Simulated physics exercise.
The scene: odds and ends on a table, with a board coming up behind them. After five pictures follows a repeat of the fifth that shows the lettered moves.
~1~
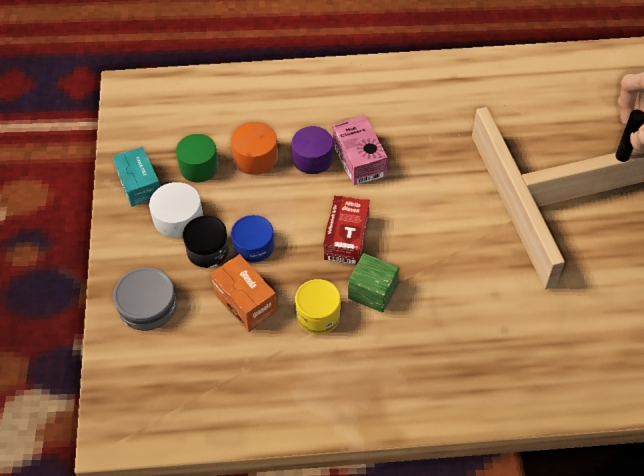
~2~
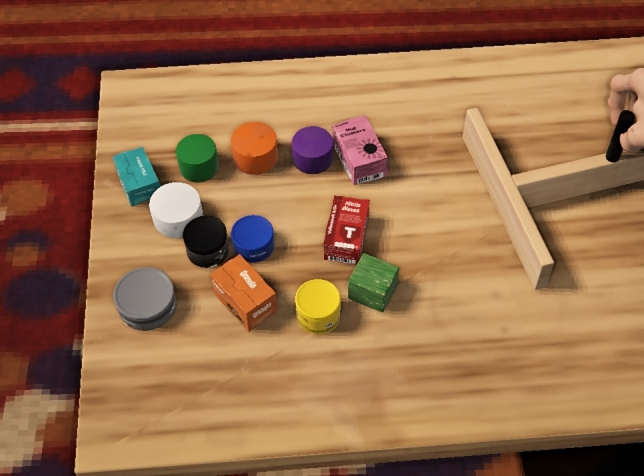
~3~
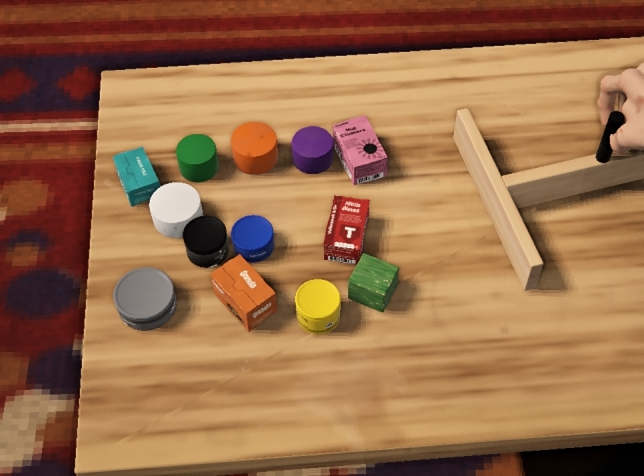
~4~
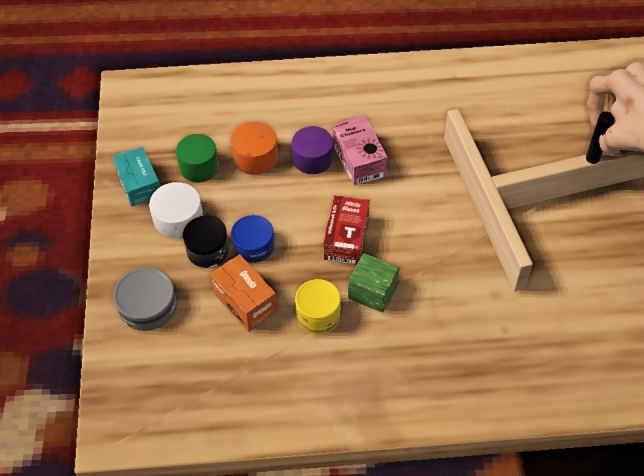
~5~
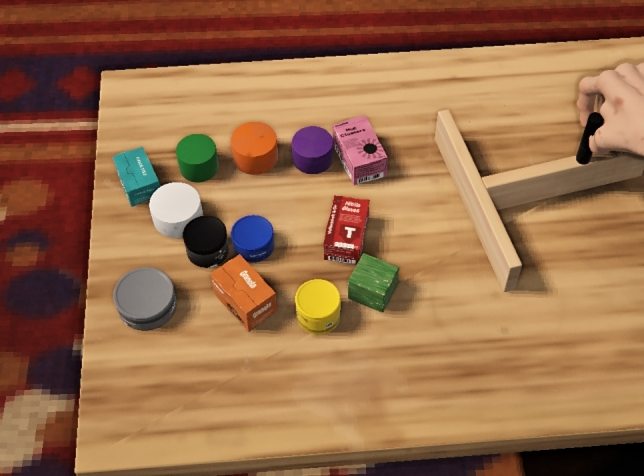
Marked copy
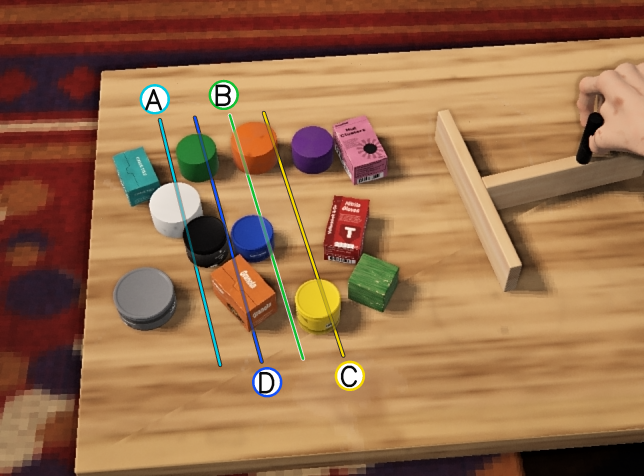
The video shows colourful round containers and small boxes sitting still on a wooden table while a hand at the right, gripping a black handle, slides a T-shaped wooden board slowly a short way left across the tabletop.
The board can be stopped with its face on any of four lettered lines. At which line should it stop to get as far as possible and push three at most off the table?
At A, and not beyond.
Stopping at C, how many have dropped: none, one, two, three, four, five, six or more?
By then, none.
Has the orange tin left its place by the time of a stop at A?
Yes.
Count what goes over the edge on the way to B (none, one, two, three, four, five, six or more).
In all, none.
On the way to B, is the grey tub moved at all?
By then, no.
On the marked copy, A at (187, 232); B at (263, 226); C at (300, 224); D at (225, 229).
Taking A. A third of the way, board (374, 191); orange tin (242, 149); purple tin (285, 155).
Two thirds of the way, board (269, 198); turquoise box (132, 178); green pot (144, 136).
When it is over, board (188, 204); turquoise box (93, 177); black tub (89, 274); none fallen.
As for the rest, B is within the limit but short; C is within the limit but short; D is within the limit but short.
